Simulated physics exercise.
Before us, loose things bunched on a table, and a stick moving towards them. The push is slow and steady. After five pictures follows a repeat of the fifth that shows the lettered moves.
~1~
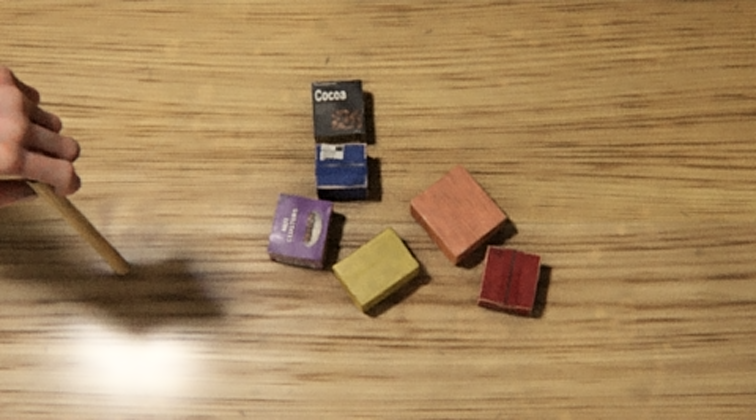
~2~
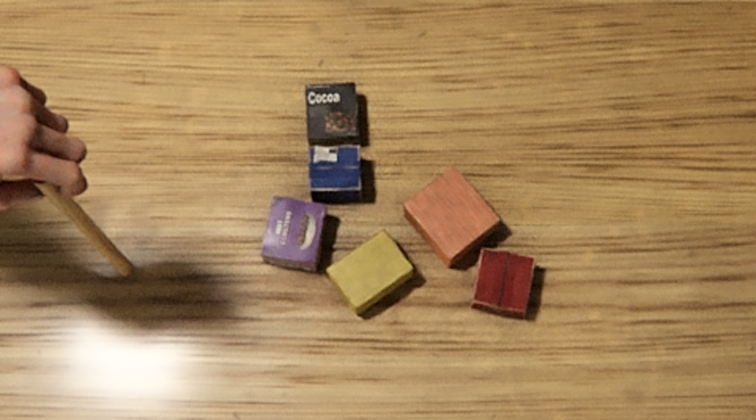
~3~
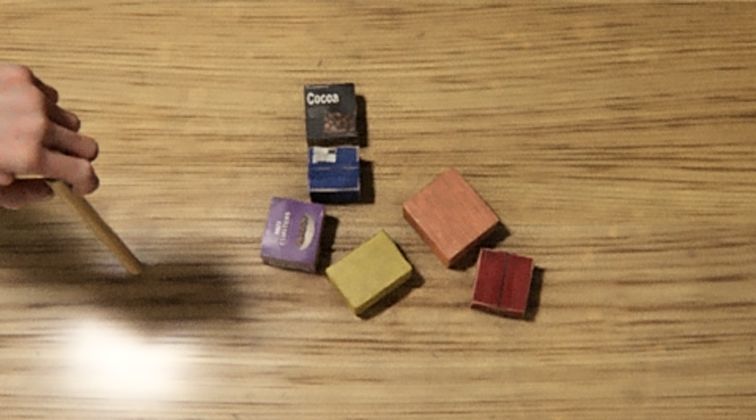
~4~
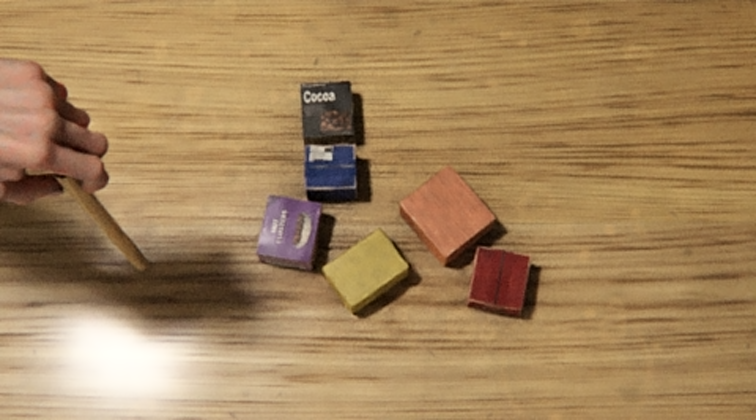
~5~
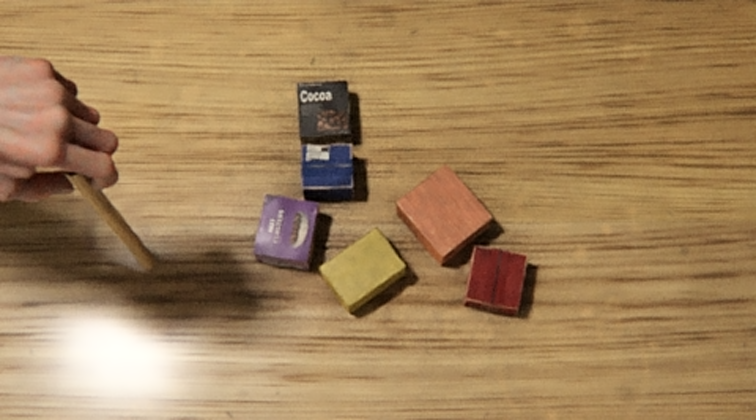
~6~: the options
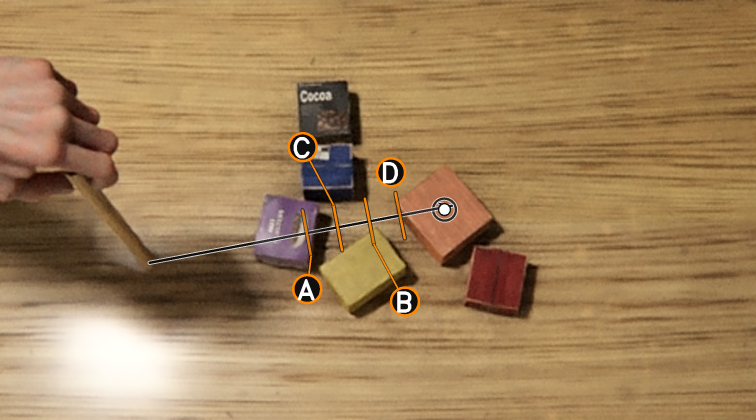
In the video, a hand holding a wooden stick moves slowly to the right beside a group of six small boxes and blocks on a wooden table, without touching them, while the whole group shifts slightly left in view.
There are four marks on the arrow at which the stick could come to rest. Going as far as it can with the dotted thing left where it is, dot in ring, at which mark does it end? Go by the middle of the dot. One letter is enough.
C is the last safe stop.
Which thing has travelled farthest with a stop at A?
The purple box.
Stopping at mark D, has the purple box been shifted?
By then, yes.
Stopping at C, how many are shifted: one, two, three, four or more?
In all, two.
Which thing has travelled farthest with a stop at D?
The purple box has gone farthest.
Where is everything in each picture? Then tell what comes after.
In the first picture, orange block (457, 215); purple box (302, 232); blue box (342, 171).
In the second picture, blue box (336, 174); red box (503, 283).
In the third picture, yellow block (369, 273); black packet (331, 116).
In the fourth picture, orange block (447, 216); purple box (291, 233).
In the fifth picture, blue box (328, 172); red box (496, 281); yellow block (363, 271).
On the copy, A at (306, 233); B at (369, 222); C at (338, 228); D at (400, 215); the arrow from (150, 263) to (452, 205); the white dot at (445, 210).
On C. First, foot of the stick (219, 250).
Then, foot of the stick (287, 237); purple box (322, 228); yellow block (370, 275).
Finally, foot of the stick (338, 228); purple box (372, 220); yellow block (382, 281); the dot is still in its ring.
By contrast, A keeps the dot in but is short; B shifts the dotted thing to (468, 212); D shifts the dotted thing to (498, 206).
